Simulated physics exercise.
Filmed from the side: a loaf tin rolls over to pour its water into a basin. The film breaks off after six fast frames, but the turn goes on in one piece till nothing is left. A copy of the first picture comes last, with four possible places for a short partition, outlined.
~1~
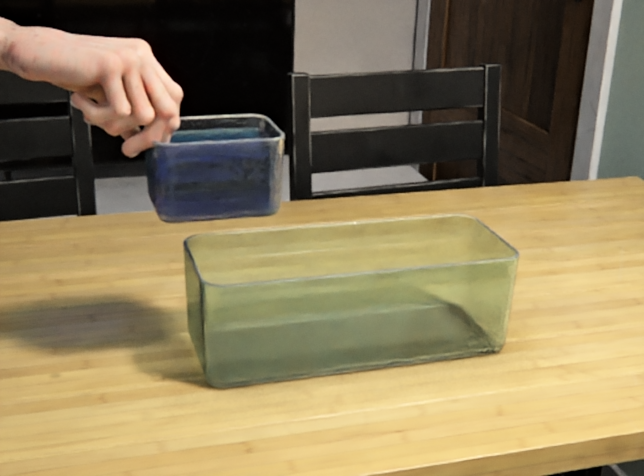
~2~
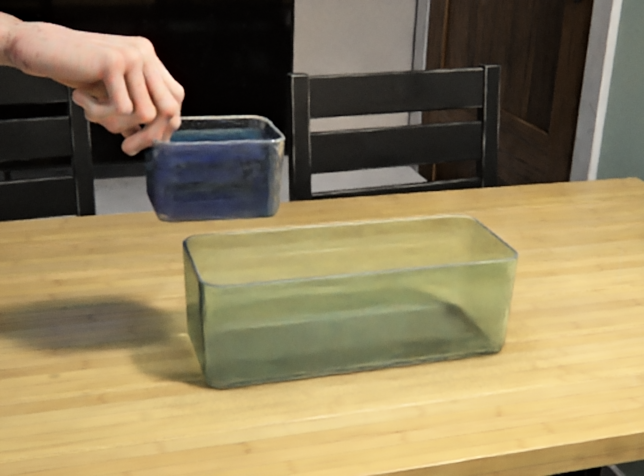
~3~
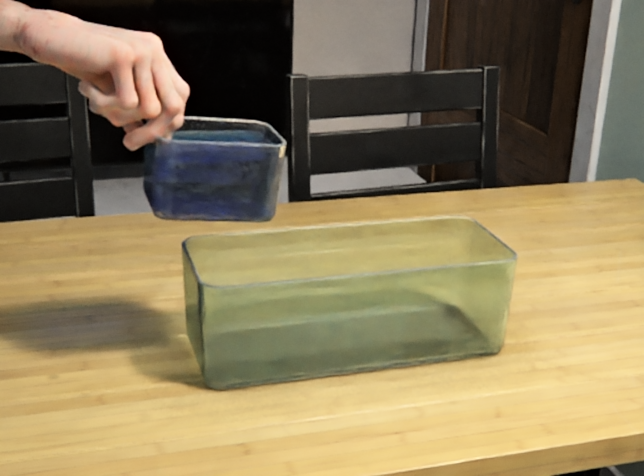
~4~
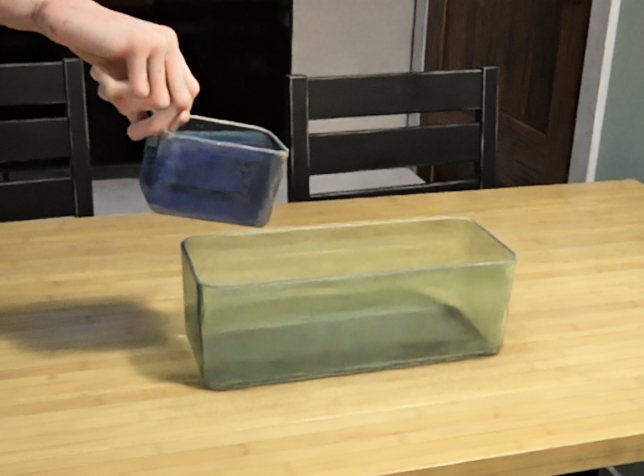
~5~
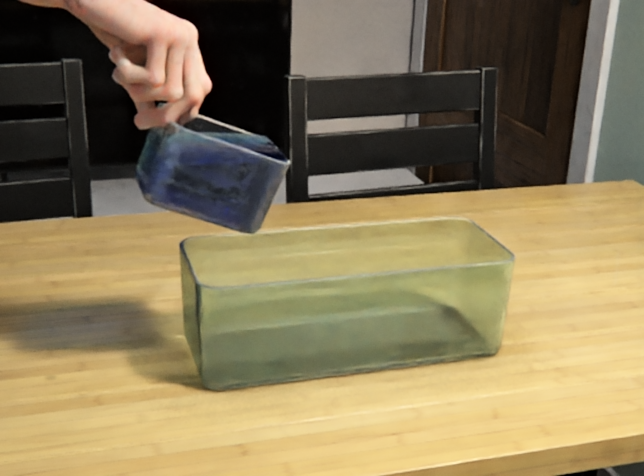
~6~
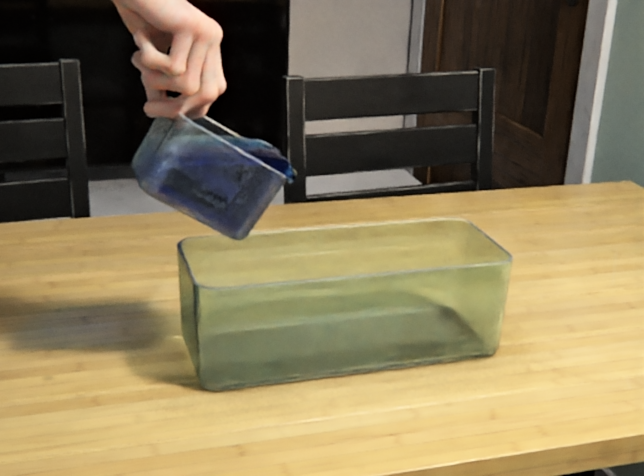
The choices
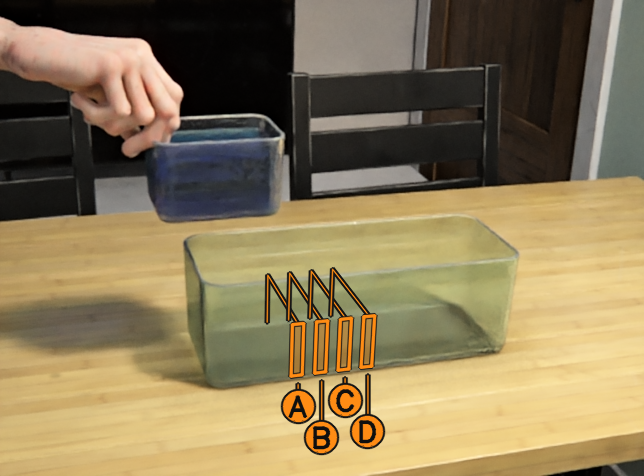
The clip shows a hand holding a blue-tinted rectangular container above a larger, greenish clear basin on a wooden table. After staying nearly still, the hand tilts the container to the right until blue water reaches just over its lip.
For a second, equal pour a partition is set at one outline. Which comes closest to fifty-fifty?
C beats the others.
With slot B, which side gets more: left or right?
The right side.
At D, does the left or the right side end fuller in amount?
The left one.
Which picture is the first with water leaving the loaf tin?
Picture 5.
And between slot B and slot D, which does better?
It is B.
In orange, A at (298, 384); B at (321, 381); C at (345, 378); D at (367, 375).
Choosing A, about 6 % ends left of the wall and 94 % right of it.
Choosing B, about 25 % ends left of the wall and 75 % right of it.
Choosing C, about 52 % ends left of the wall and 46 % right of it.
Choosing D, about 89 % ends left of the wall and 6 % right of it; 4 % is lost outside.
